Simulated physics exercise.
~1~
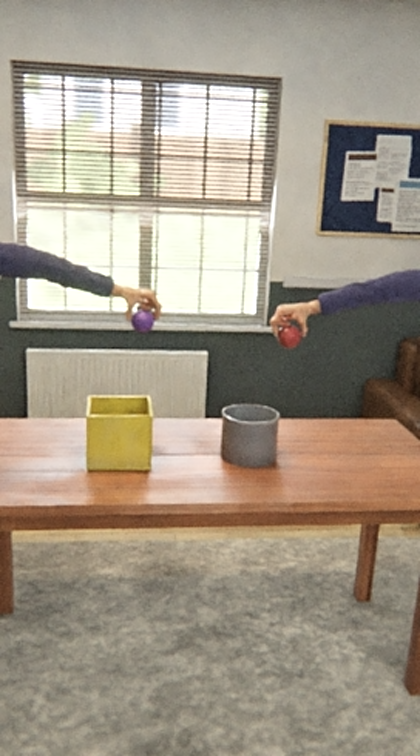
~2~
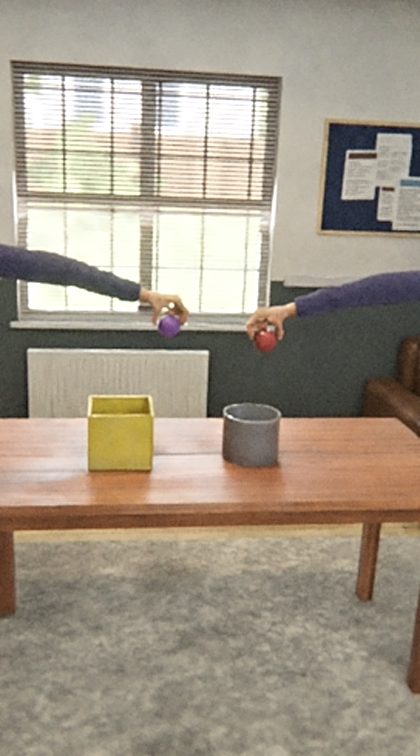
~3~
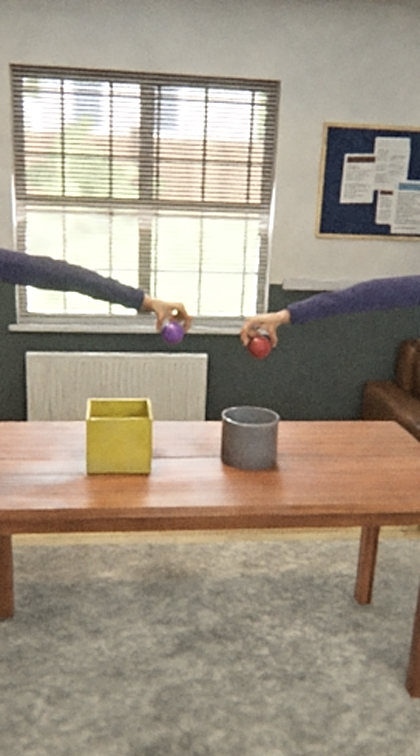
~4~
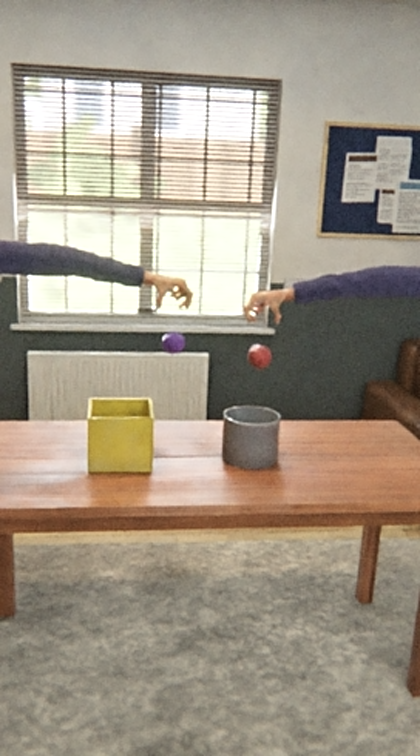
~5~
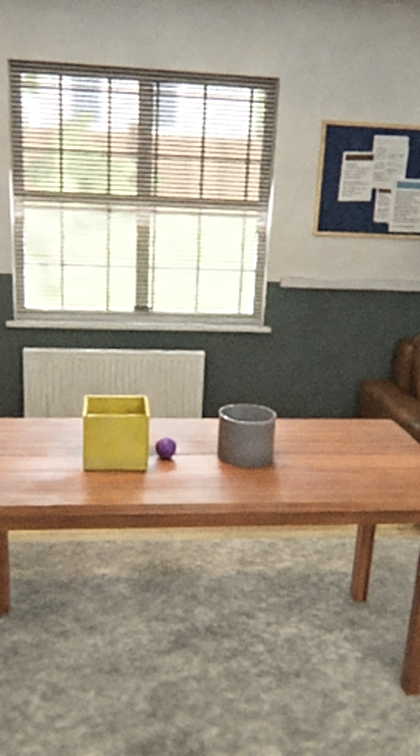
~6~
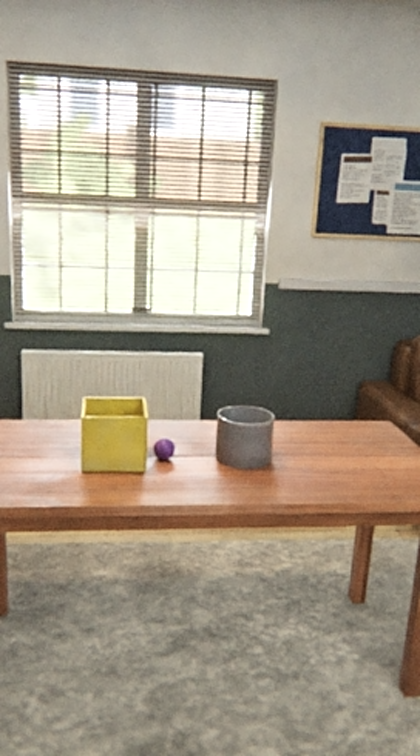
Two hands releasing a purple ball and a red one above a table, the red dropping into a grey bucket, the purple landing beside a yellow crate.
